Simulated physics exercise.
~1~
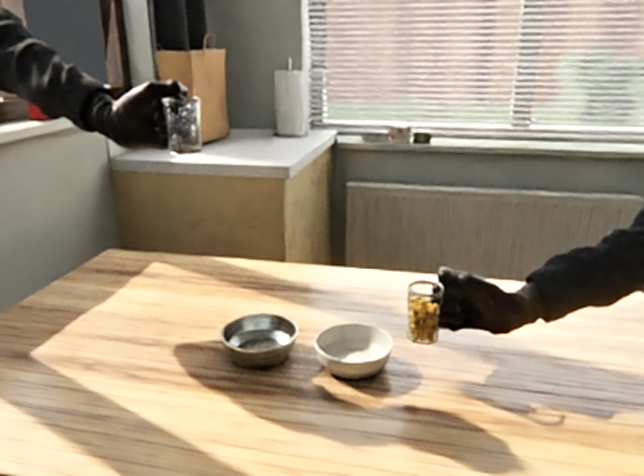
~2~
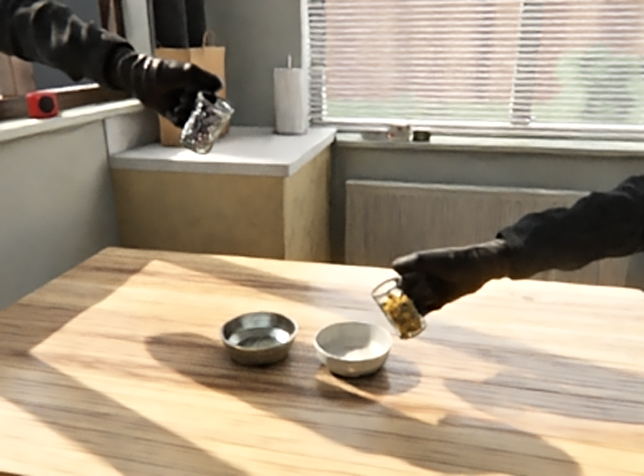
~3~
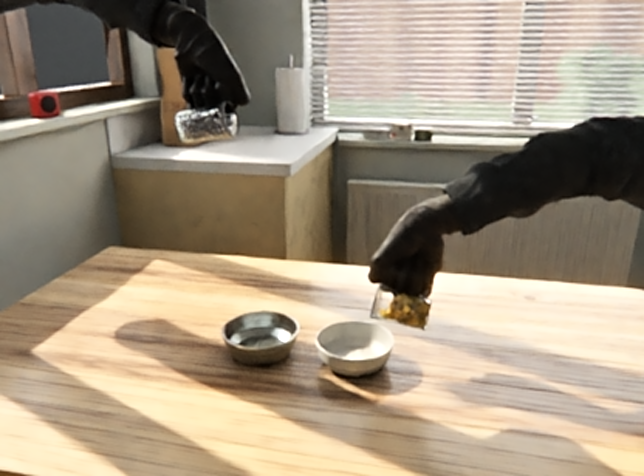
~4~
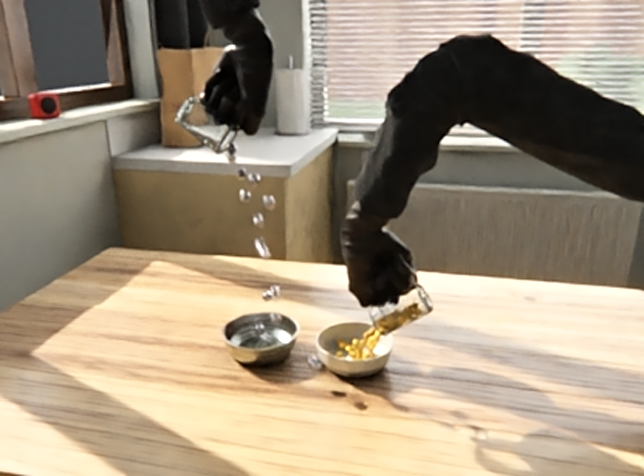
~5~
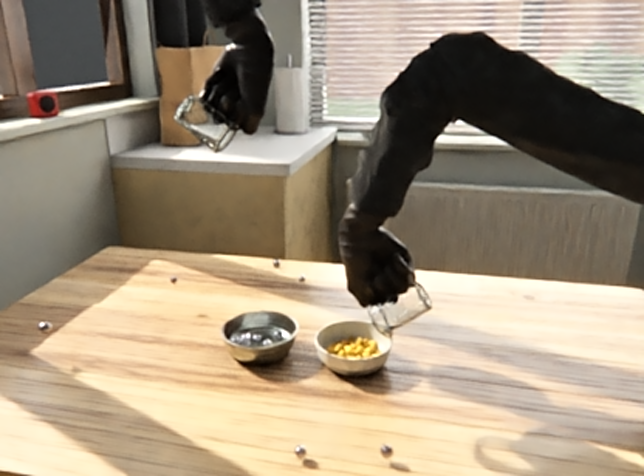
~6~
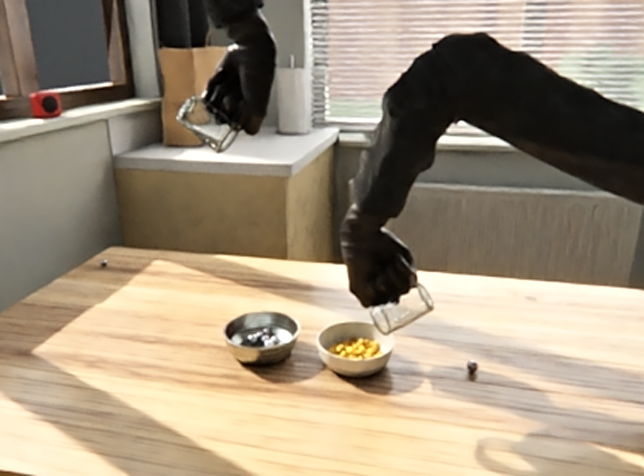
The footage shows two dark-gloved hands tipping clear cups over two bowls on a wooden table, the left from much higher. Silvery beads fall into the left bowl and many scatter across the table, while the yellow pieces all settle in the right bowl.
